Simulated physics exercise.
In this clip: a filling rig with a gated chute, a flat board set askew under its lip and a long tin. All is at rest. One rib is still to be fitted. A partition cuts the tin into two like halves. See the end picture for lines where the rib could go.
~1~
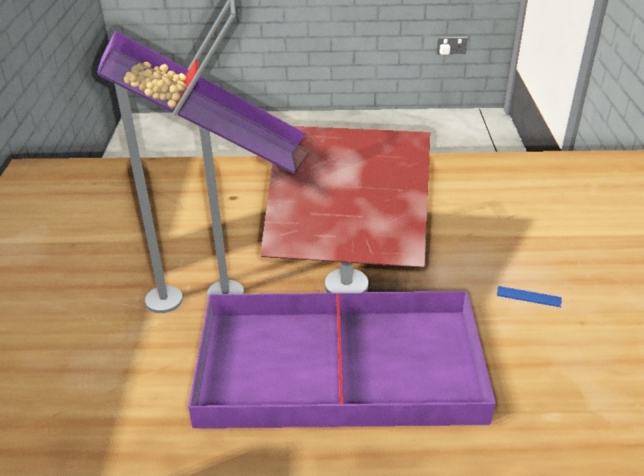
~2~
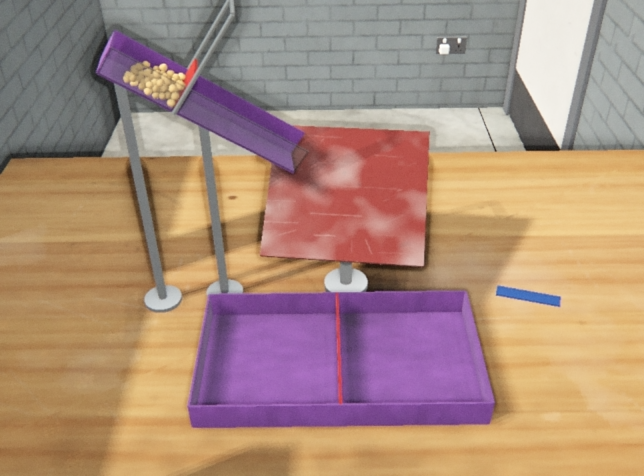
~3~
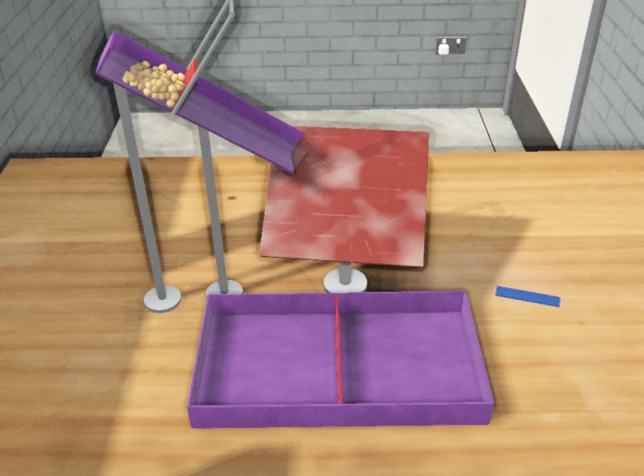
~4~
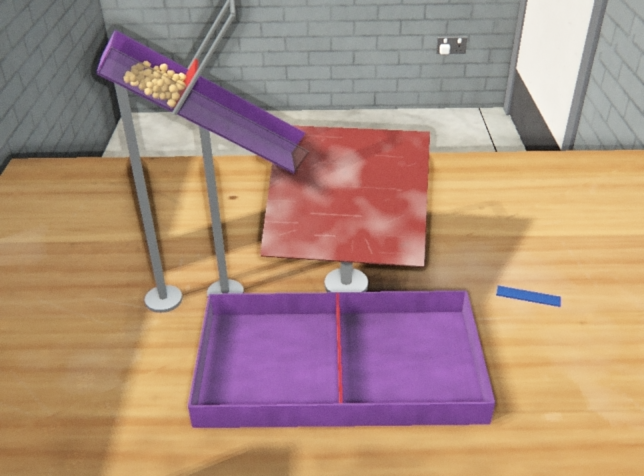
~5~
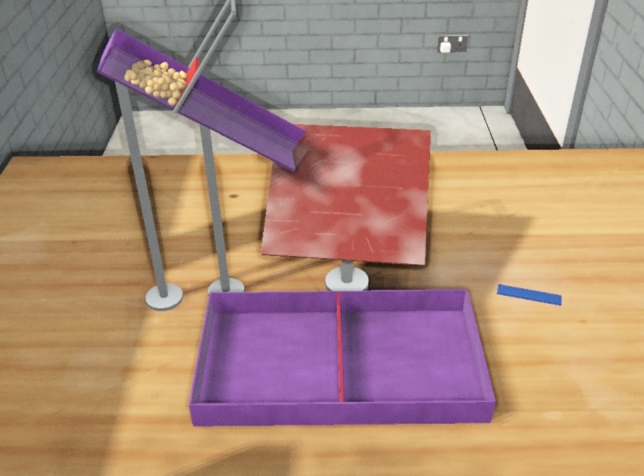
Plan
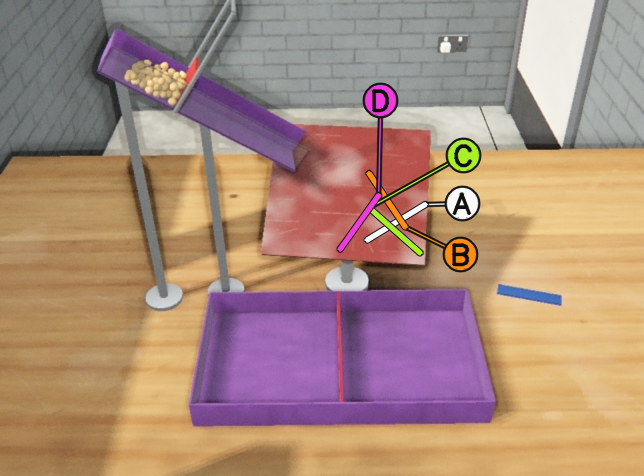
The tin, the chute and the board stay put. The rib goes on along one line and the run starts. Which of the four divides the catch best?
A works best here.
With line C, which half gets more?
The right half.
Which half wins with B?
Right.
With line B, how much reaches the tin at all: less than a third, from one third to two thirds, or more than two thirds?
It is more than two thirds.
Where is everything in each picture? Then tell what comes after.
In the first picture, load behind the gate at (159, 82), dried chickpeas; lip of the chute at (293, 163), sloping gently.
In the second picture, middle of the board at (347, 192), tilted fairly steeply; middle of its low edge at (341, 261); of its high edge at (352, 128).
In the third picture, front corners of the tin at (188, 407) and (493, 403); front end of its middle wall at (340, 405); gate still shut at (192, 72).
In the fourth picture, middle of the load at (159, 82); lip at (292, 163).
In the fifth picture, middle of the load at (159, 80); lip at (293, 161).
On the marked copy, line A from (425, 204) to (367, 240); line B from (369, 173) to (405, 226); line C from (369, 207) to (420, 252); line D from (378, 195) to (340, 249).
With A, of what is caught, about a third in the left half, about two thirds in the right.
With B, of what is caught, a small part in the left half, most in the right.
With C, of what is caught, about a quarter in the left half, most in the right.
With D, of what is caught, nearly all in the left half, a small part in the right.
